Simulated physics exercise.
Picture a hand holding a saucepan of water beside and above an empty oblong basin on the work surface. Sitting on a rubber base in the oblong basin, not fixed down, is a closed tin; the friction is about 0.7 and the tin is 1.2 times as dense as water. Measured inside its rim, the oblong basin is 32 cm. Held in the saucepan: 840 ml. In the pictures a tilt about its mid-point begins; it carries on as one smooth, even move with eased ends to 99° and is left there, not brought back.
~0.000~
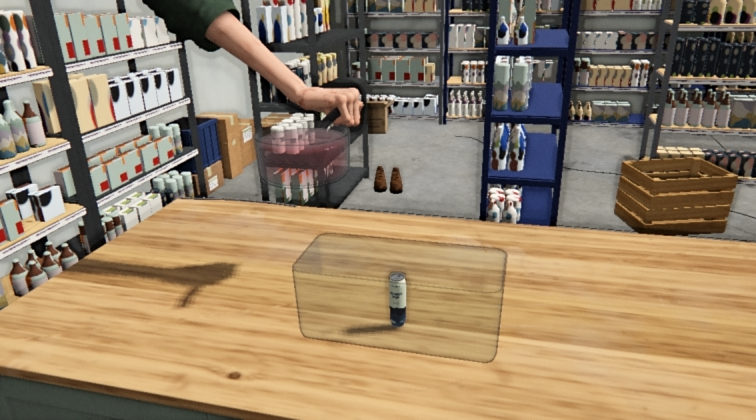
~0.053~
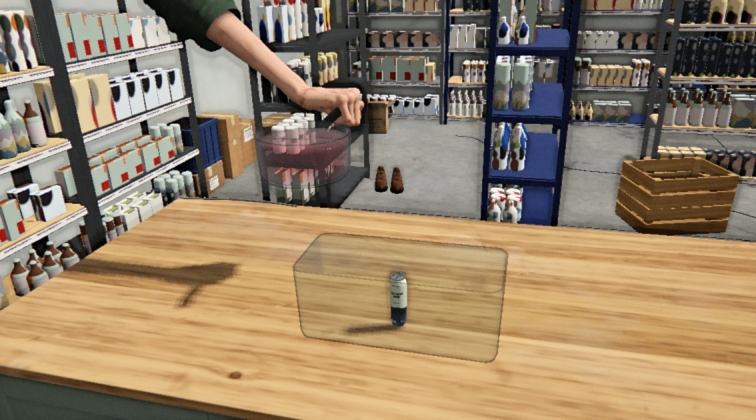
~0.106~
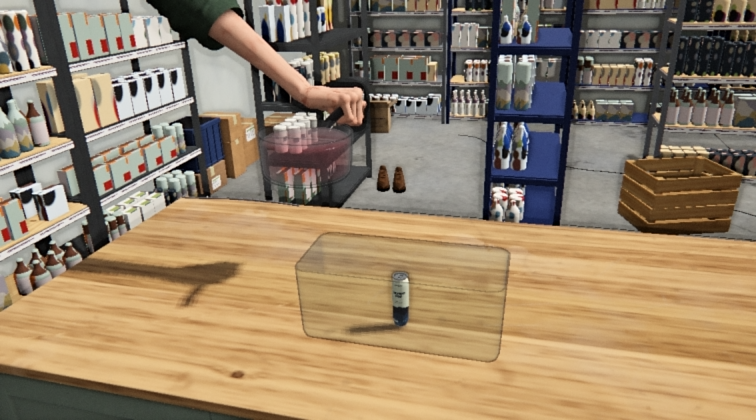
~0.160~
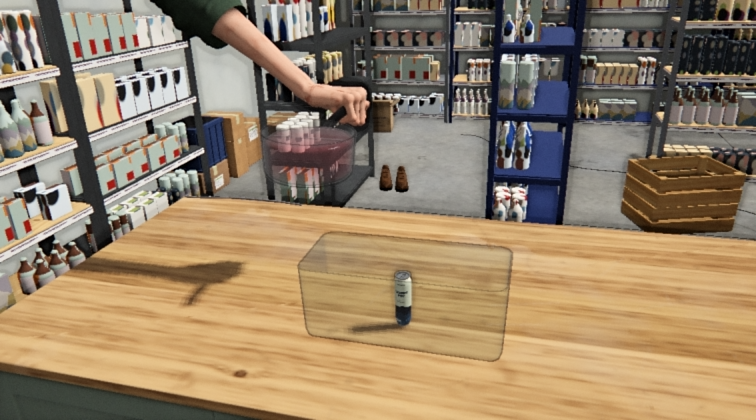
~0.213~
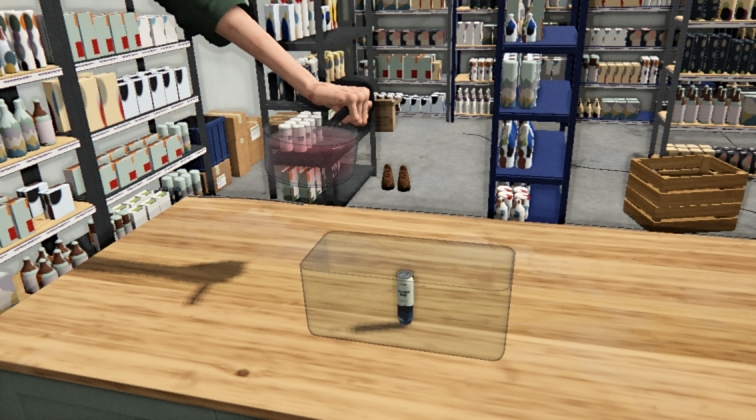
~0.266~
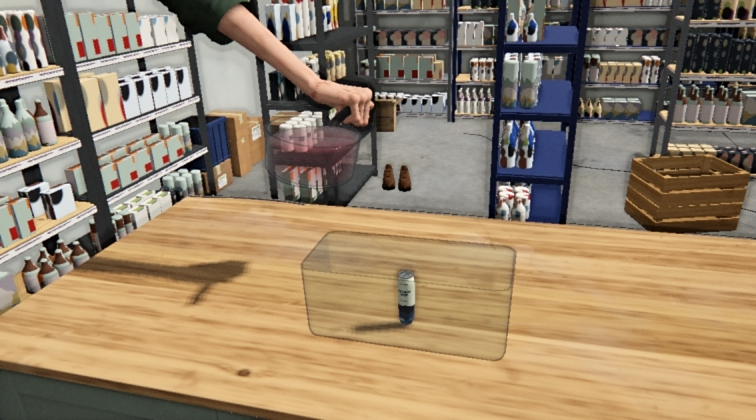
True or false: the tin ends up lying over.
False.
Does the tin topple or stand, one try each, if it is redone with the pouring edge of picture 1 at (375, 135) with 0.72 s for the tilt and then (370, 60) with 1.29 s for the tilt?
Trial 1 - tin tips; trial 2 - tin stays standing.
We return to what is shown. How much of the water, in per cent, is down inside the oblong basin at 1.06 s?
I reckon close to 78 per cent.
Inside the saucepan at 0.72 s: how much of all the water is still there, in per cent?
Fraction remaining: Approx. 56 per cent.
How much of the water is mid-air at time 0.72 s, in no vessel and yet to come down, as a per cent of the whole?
It comes to about 32 percent.
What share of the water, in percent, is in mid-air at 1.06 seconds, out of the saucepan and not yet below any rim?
Something like 10 per cent is in the air then.
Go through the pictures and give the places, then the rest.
It leans 0°; its right rim is at (346, 136); the water meets the walls at (262, 137) and (346, 140); the oblong basin's rim runs from (306, 251) to (505, 271); the tin's top is at (397, 279), in the first picture.
It leans 0°; its right rim is at (347, 136); the water meets the walls at (263, 136) and (347, 140), in the second picture.
It leans 2°; its right rim is at (350, 137); the water meets the walls at (266, 135) and (350, 140), in the third picture.
It leans 4°; its right rim is at (353, 138); the water meets the walls at (269, 135) and (353, 140), in the fourth picture.
It leans 7°; its right rim is at (356, 139); the water meets the walls at (271, 134) and (356, 140), in the fifth picture.
It leans 10°; its right rim is at (358, 142); the water meets the walls at (273, 135) and (358, 140), in the sixth picture.
Then, 0.72 s in, the tilt is 59° and 56 per cent is still to pour; the tin stands where it began.
Then, 1.06 s in, the tilt is 91° and 12 per cent is still to pour; the tin stands where it began.
Then, 1.41 s in, the tilt is 99° and 1 per cent is still to pour; the tin stands 1 cm from where it began.
Then, 1.79 s in, the tilt is 99° and 0 per cent is still to pour; the tin stands 1 cm from where it began.
Finally, the tin stands 1 cm from where it began.
